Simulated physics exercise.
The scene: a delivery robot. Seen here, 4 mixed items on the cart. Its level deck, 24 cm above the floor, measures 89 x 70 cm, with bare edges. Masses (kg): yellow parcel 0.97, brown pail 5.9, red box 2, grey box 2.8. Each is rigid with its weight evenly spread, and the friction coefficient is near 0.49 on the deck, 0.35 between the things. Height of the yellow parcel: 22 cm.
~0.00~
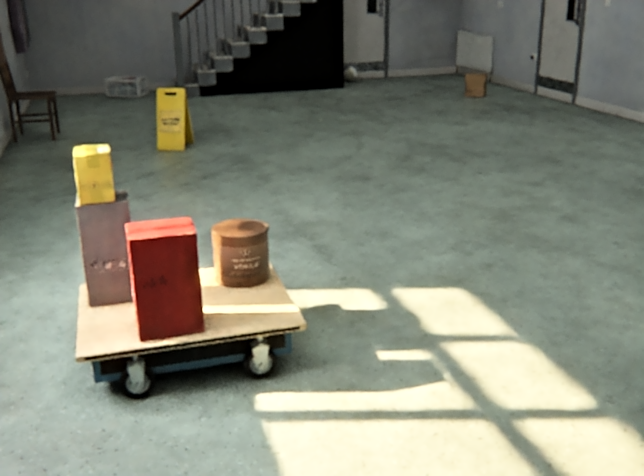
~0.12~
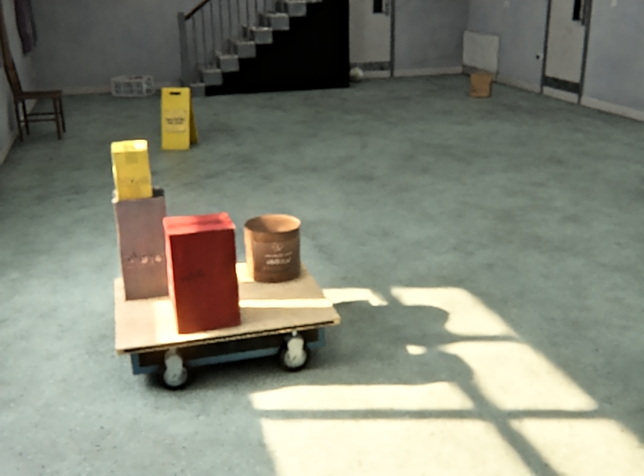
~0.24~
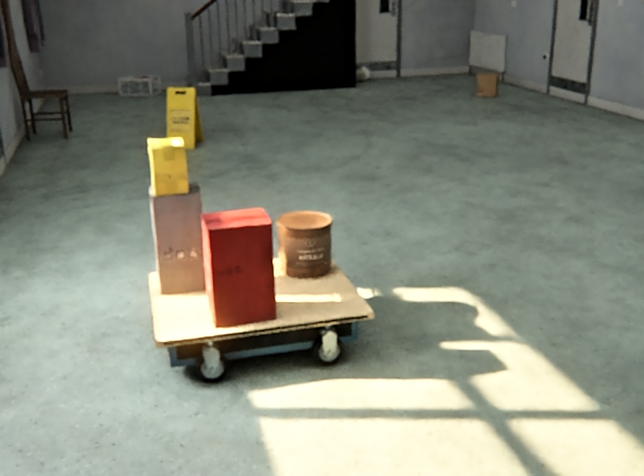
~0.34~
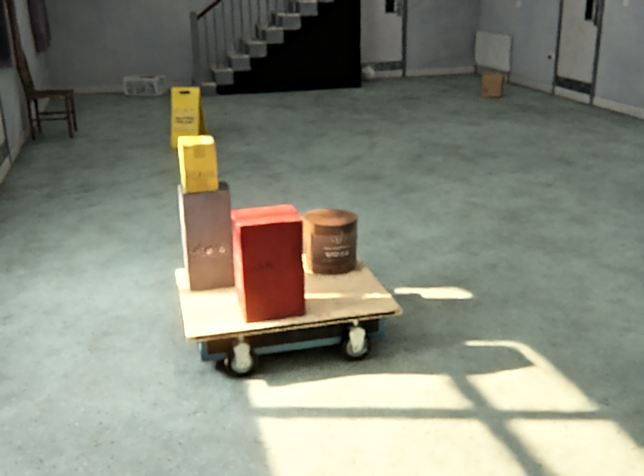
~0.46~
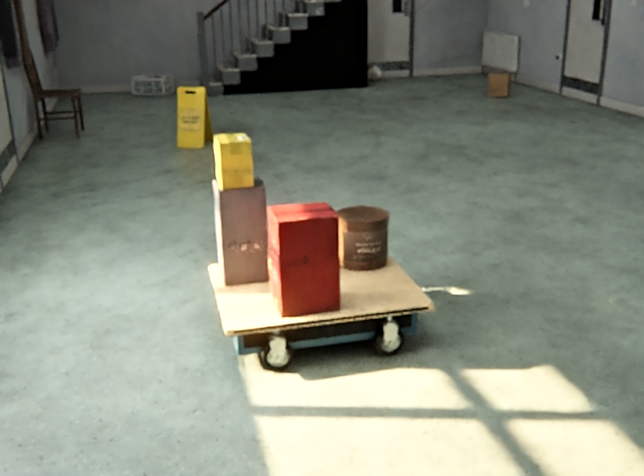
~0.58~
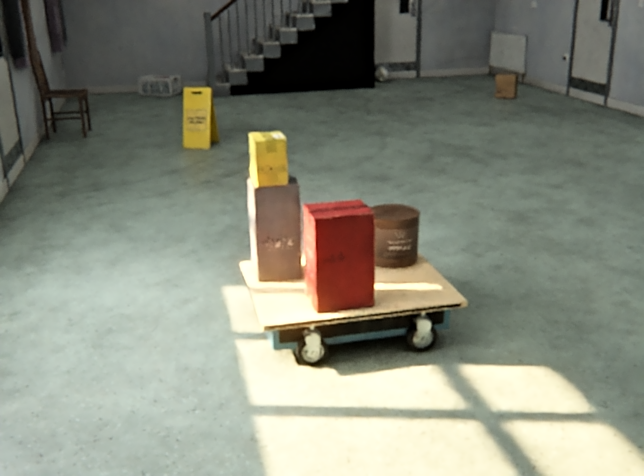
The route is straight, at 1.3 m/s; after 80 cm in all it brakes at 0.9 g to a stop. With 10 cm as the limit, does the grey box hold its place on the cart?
The grey box ends elsewhere.
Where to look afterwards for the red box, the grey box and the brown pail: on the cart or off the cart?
The red box ends on the cart; the grey box ends on the cart; the brown pail ends on the cart.
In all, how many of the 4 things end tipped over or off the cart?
2 of them.
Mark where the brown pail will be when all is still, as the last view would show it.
Near (434, 232).
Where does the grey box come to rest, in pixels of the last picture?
Around (363, 244).
After 0.98 s, 90 cm covered, stopped; grey box 24° off upright near (325, 219); yellow parcel 24° off upright; red box moved 9 cm.
After 1.38 s, 90 cm covered, stopped; grey box on its side near (363, 240); yellow parcel on its side; red box moved 9 cm.
In the end (2.1 s), off the cart, yellow parcel; toppled on the cart, grey box; the other 2 under 10 cm from the start. In the last view, grey box near (363, 244).
